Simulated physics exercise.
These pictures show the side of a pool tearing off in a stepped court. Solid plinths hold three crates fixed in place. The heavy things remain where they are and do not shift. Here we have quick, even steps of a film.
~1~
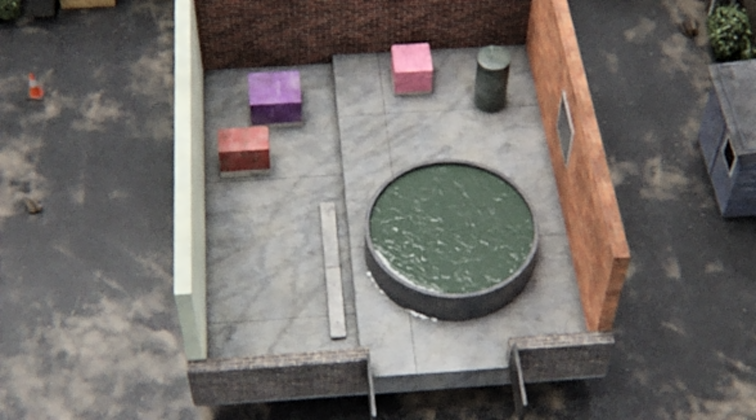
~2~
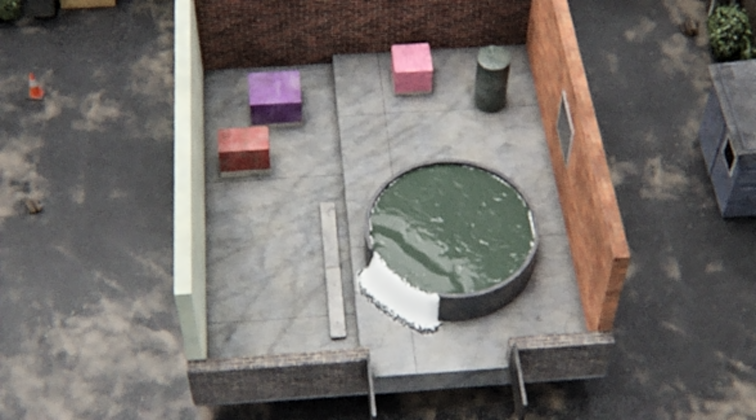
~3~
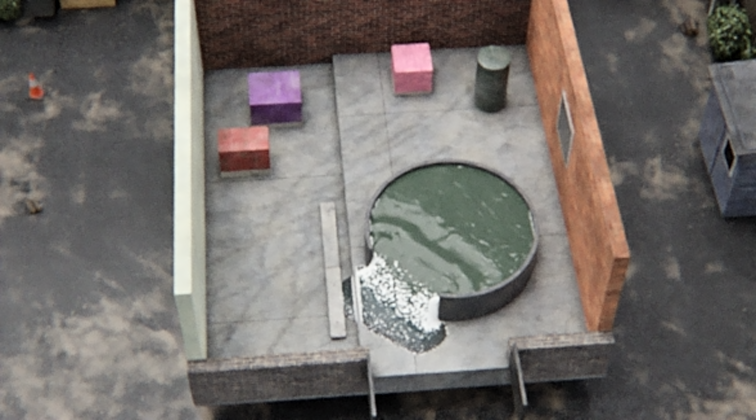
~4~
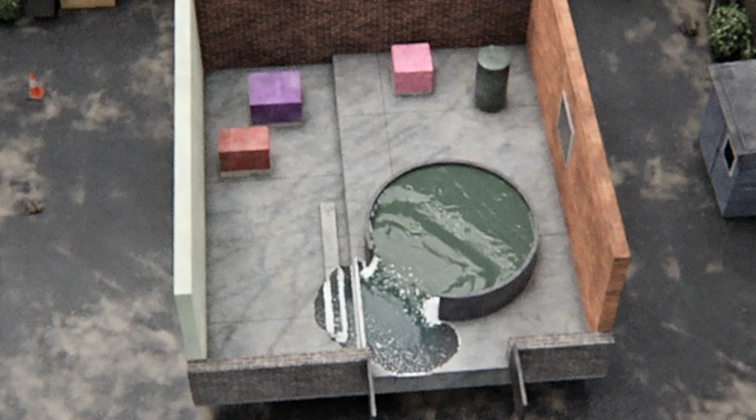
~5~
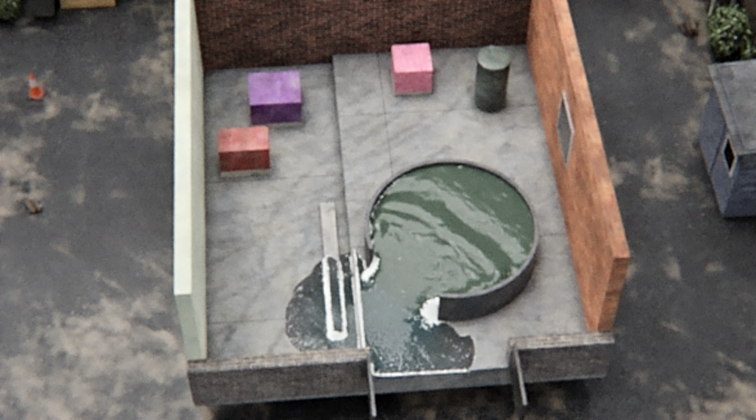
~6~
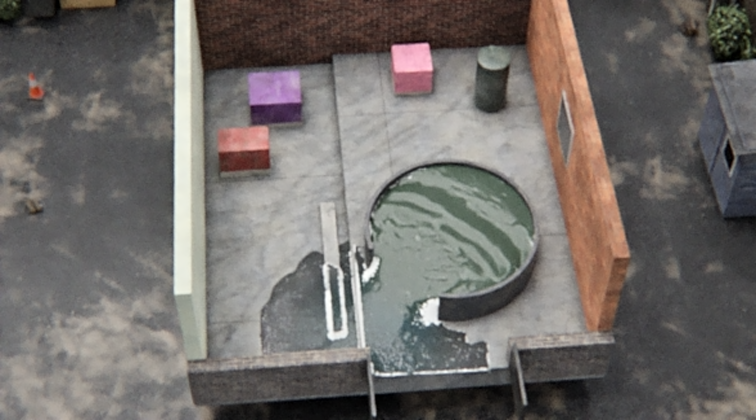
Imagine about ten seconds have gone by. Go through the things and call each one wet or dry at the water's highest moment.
Called one by one: The pink crate is dry; the red crate is wet; the purple crate is wet.
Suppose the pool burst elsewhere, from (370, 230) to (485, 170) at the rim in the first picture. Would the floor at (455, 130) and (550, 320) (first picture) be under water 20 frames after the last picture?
Going through them in turn, the first is drenched and the second is untouched by it.
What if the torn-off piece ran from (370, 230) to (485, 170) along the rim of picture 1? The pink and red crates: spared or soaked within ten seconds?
My take: The pink one gets flooded, while the red one gets flooded.
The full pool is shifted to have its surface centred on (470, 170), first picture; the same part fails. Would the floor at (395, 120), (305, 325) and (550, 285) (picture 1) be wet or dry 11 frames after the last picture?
As listed: Clear, wet, clear.
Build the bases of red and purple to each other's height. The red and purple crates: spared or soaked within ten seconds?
Well, red is inundated and purple is inundated then.
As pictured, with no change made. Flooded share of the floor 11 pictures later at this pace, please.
Close to 20 percent, by my reckoning.
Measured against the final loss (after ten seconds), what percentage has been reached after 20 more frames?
I'd put it near 60 in a hundred.
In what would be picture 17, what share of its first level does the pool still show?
Near 60 in a hundred.
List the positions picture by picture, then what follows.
In the first frame, still water in the round pool at (452, 228).
In the second frame, the front is at (360, 275), out from the gap at (398, 295).
In the third frame, the front is at a hidden place, out from the gap at (398, 296).
In the fourth frame, the front is at a hidden place, out from the gap at (398, 296).
In the fifth frame, the front is at (291, 326), out from the gap at (398, 296).
In the sixth frame, water pours out at (398, 296) and has run to (271, 355).
A moment on, water covers 20 % of the floor; the pink crate not reached, the red crate not reached, the purple crate not reached.
Next, water covers 20 % of the floor; the pink crate not reached, the red crate not reached, the purple crate not reached.
Then, water covers 40 % of the floor; the pink crate not reached, the red crate water round its plinth, the purple crate not reached.
Later, water covers 50 % of the floor; the pink crate not reached, the red crate water round its plinth, the purple crate water round its plinth.
In the end, water covers 50 % of the floor; the pink crate stayed above the water, the red crate was topped, the purple crate was topped.
